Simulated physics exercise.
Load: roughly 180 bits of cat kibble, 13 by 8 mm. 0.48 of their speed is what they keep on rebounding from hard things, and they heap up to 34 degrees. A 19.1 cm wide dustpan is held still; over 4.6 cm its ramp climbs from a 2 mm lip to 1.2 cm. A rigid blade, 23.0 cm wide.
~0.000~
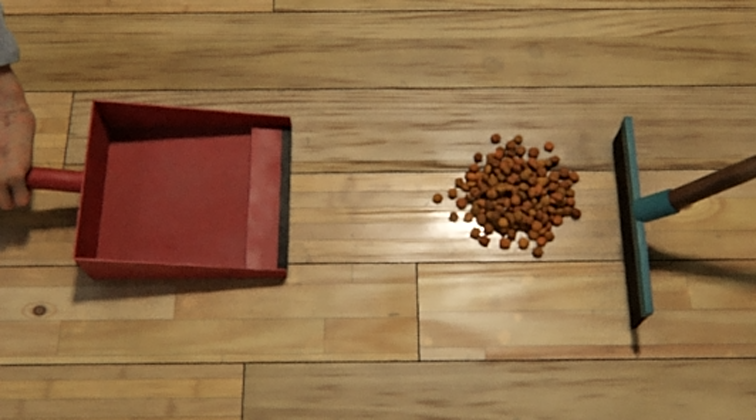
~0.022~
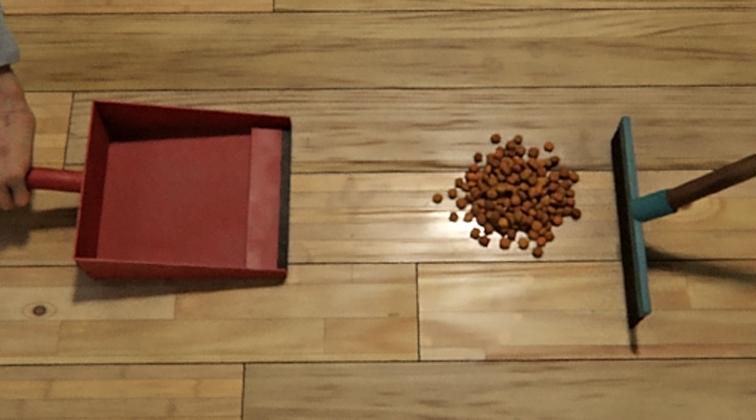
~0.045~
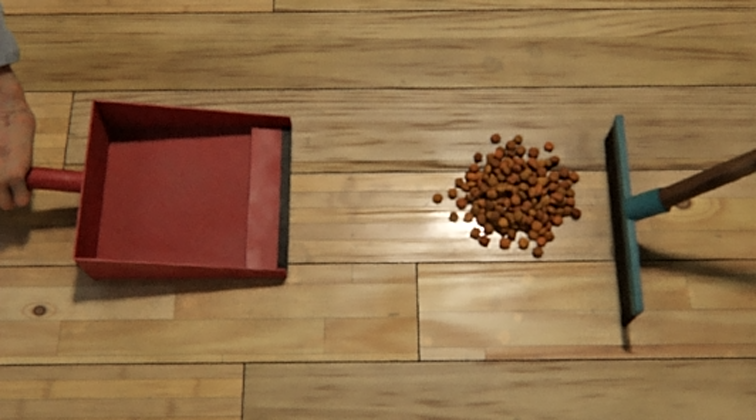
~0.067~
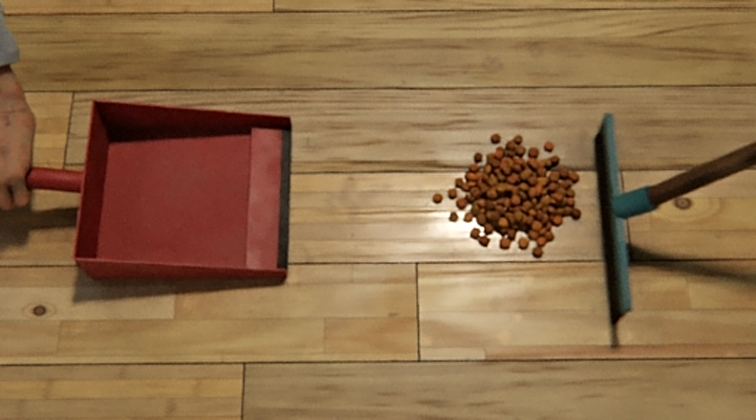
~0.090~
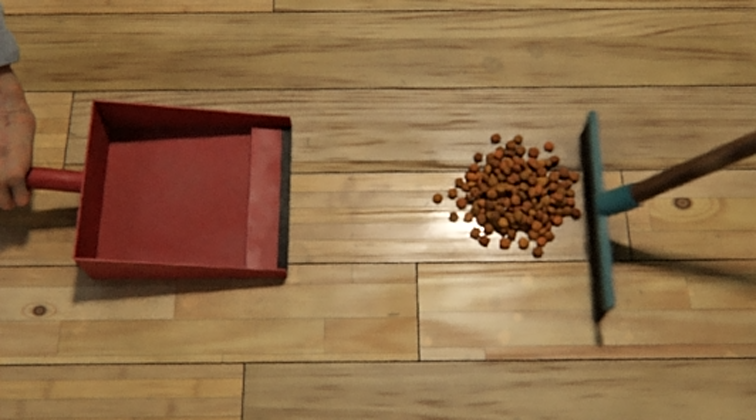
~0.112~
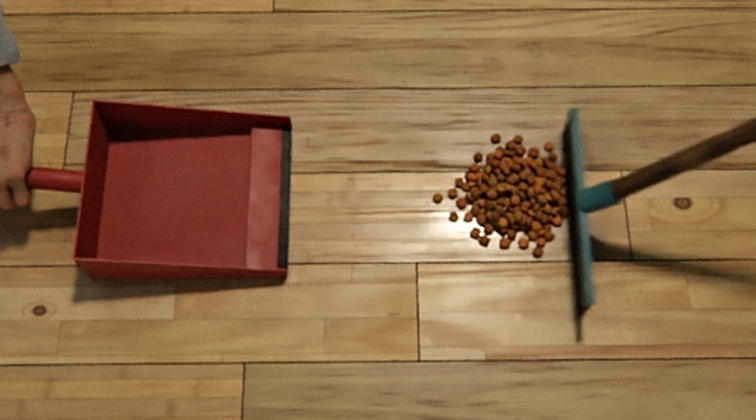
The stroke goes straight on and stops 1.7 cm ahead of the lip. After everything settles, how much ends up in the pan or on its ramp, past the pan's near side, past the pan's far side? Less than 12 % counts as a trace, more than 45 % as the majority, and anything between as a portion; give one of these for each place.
In the pan or on its ramp - the majority, past the pan's near side - a trace, past the pan's far side - a portion.
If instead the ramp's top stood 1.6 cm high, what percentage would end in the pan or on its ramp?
About 50 %.
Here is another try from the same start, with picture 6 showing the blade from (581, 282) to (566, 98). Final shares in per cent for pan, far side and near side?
You'd see pan at 35, far at 40 and near at 5.
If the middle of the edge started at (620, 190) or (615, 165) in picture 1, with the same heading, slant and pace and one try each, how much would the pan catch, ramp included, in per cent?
I'd put it near 50 per cent for the first and near 40 per cent for the second.
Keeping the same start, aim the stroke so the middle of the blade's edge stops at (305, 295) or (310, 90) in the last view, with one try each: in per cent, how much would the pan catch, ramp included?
I'd expect around 35 percent, then around 30 percent.
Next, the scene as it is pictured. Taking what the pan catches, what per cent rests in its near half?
I'd put it near 30 per cent.
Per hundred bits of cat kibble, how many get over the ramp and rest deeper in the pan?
Around 20 in a hundred.
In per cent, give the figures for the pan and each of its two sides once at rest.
Final shares - pan: 55%, near side: 5%, far side: 20%.
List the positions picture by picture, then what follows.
Blade from (647, 312) to (626, 124), moved 0.0 cm, 0 of the pieces shifted so far; middle of the pieces at (517, 193); pan at (179, 200), in the first picture.
Blade from (644, 312) to (624, 124), moved 0.2 cm, 0 of the pieces shifted so far; middle of the pieces at (517, 193), in the second picture.
Blade from (637, 311) to (618, 123), moved 1.0 cm, 0 of the pieces shifted so far; middle of the pieces at (517, 193), in the third picture.
Blade from (626, 309) to (607, 121), moved 2.2 cm, 0 of the pieces shifted so far; middle of the pieces at (517, 193), in the fourth picture.
Blade from (609, 306) to (591, 118), moved 4.0 cm, 0 of the pieces shifted so far; middle of the pieces at (517, 193), in the fifth picture.
Blade from (589, 302) to (573, 115), moved 6.1 cm, 25 of the pieces shifted so far; middle of the pieces at (517, 193); pan at (179, 200). The blade's pace is about 0.99 m/s, heading 11 degrees away from the viewer's side, in the sixth picture.
Then, at 0.28 s, middle of the blade 16 cm from the lip; 0 % over the lip, far side 5 %, near side 0 %.
After 0.39 s, middle of the blade 6 cm from the lip; 0 % over the lip, far side 15 %, near side 0 %.
Then, at 0.63 s, middle of the blade 2 cm from the lip; 55 % over the lip, far side 20 %, near side 5 %.
By 1.2 s all is still; pan 55 %, near side 5 %, far side 20 %, in front of the lip or behind the blade 20 %.
